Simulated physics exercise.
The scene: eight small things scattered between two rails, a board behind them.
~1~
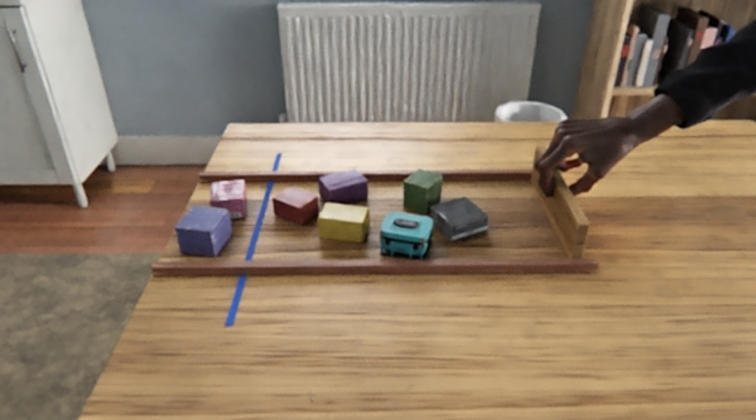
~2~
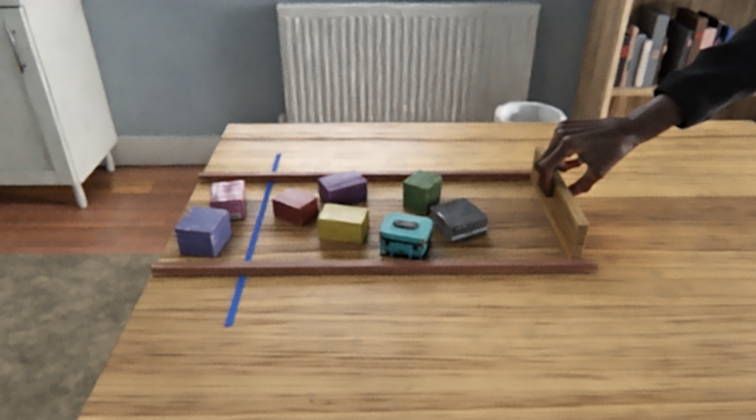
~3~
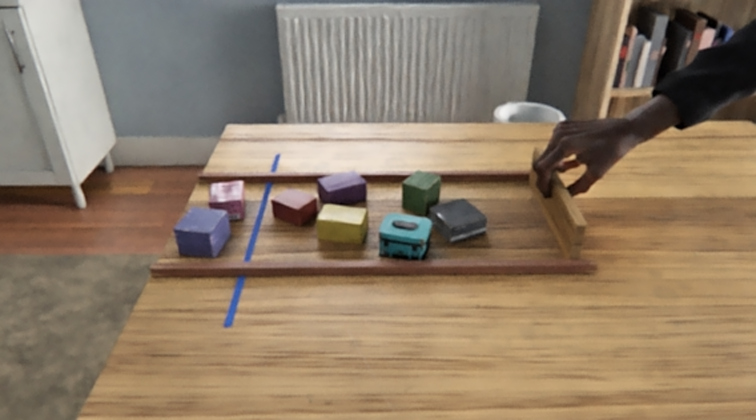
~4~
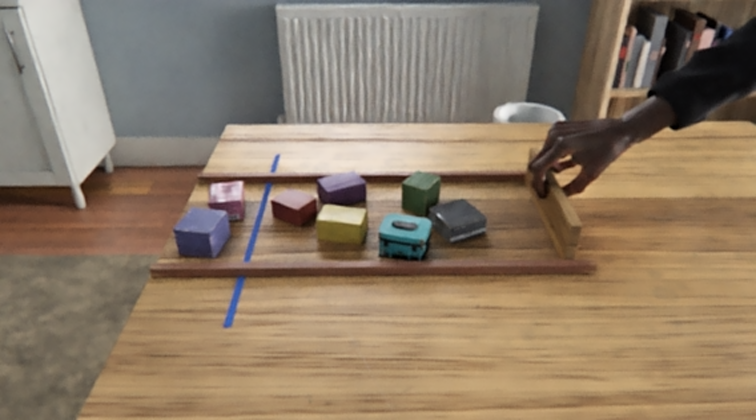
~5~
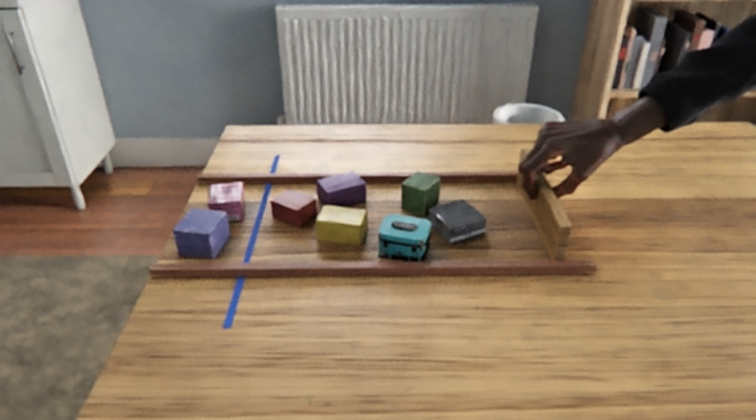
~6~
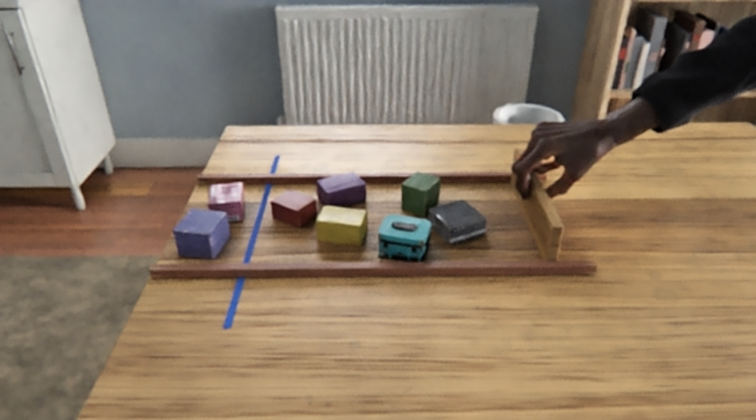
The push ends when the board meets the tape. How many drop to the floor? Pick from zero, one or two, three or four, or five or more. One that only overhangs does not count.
The number that fall off is one or two.
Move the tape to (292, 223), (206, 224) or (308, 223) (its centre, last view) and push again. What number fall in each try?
The counts: 0, 5 and 0.
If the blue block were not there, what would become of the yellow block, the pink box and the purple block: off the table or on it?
The yellow block survives, the pink box goes over, the purple block remains up.
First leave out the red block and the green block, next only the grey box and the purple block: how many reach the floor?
First 1, then 0.
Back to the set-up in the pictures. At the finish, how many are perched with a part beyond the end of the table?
The number is 1.
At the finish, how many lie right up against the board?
It touches 3.
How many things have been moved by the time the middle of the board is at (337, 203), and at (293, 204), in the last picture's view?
First 6, then 8.
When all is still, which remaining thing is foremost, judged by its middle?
Foremost is the yellow block.
Early on, none off yet; blue block at rest near (203, 234); pink box at rest near (227, 202); red block at rest near (294, 208).
A while later, none off yet; blue block at rest near (203, 234); pink box at rest near (227, 202); red block moving near (290, 207).
Further along, none off yet; blue block travelled a little near (189, 235); pink box travelled a little near (215, 201); red block travelled about its own width near (255, 204).
Finally, the number that fall off is one or two; lost, pink box and blue block.
